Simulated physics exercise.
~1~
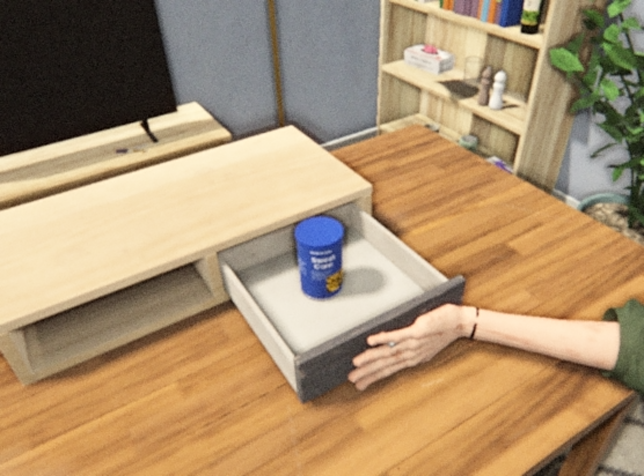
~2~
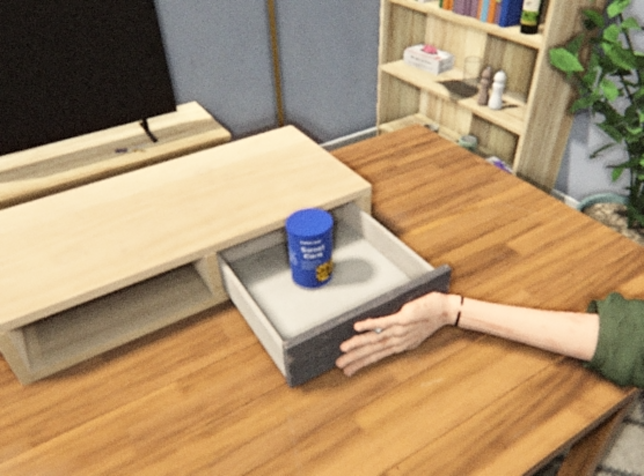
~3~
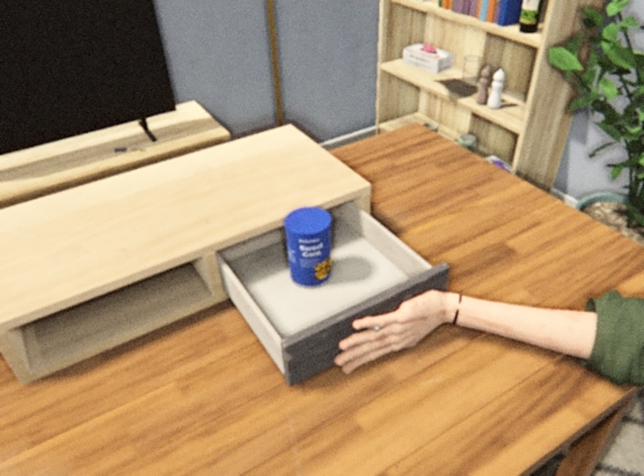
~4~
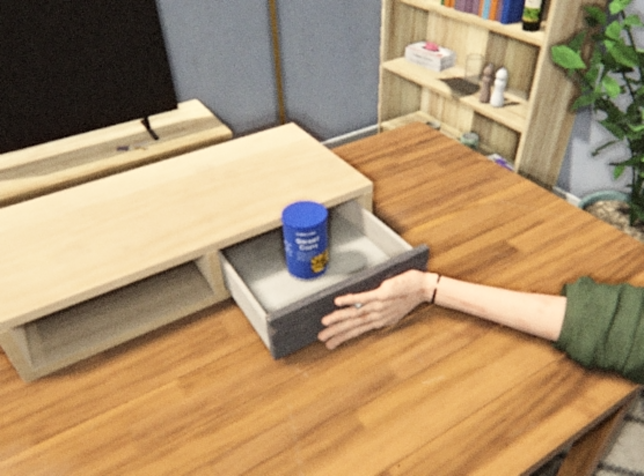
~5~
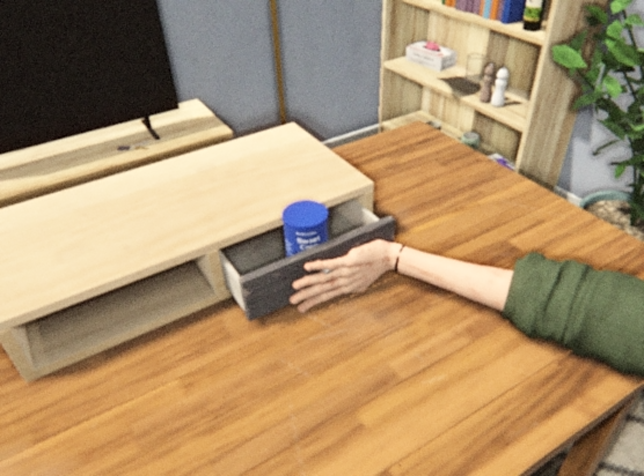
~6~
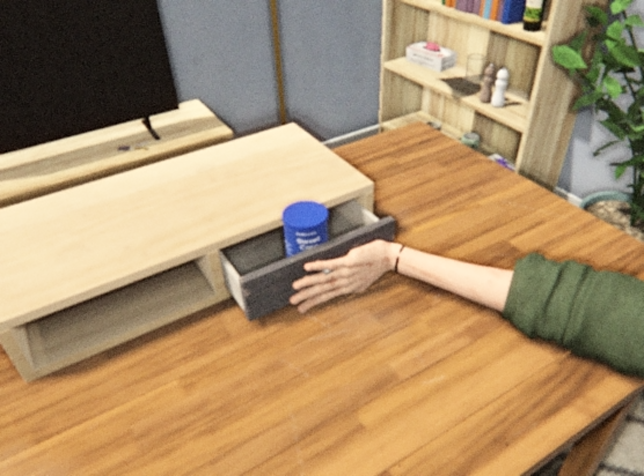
A bright blue tin stands upright inside an open, grey-fronted drawer, which juts from the right end of a low, pale wooden chest on a brown wooden table. The view is from above in a living room, with a black screen at left, and a shelf of books and a leafy plant at right. A hand in a green sleeve rests against the drawer front and pushes it inward, up and to the left. The drawer pauses, then slides further in, the tin shifting slightly with it. Finally the drawer stops partway and stays ajar, the tin still upright and the hand still on the front.
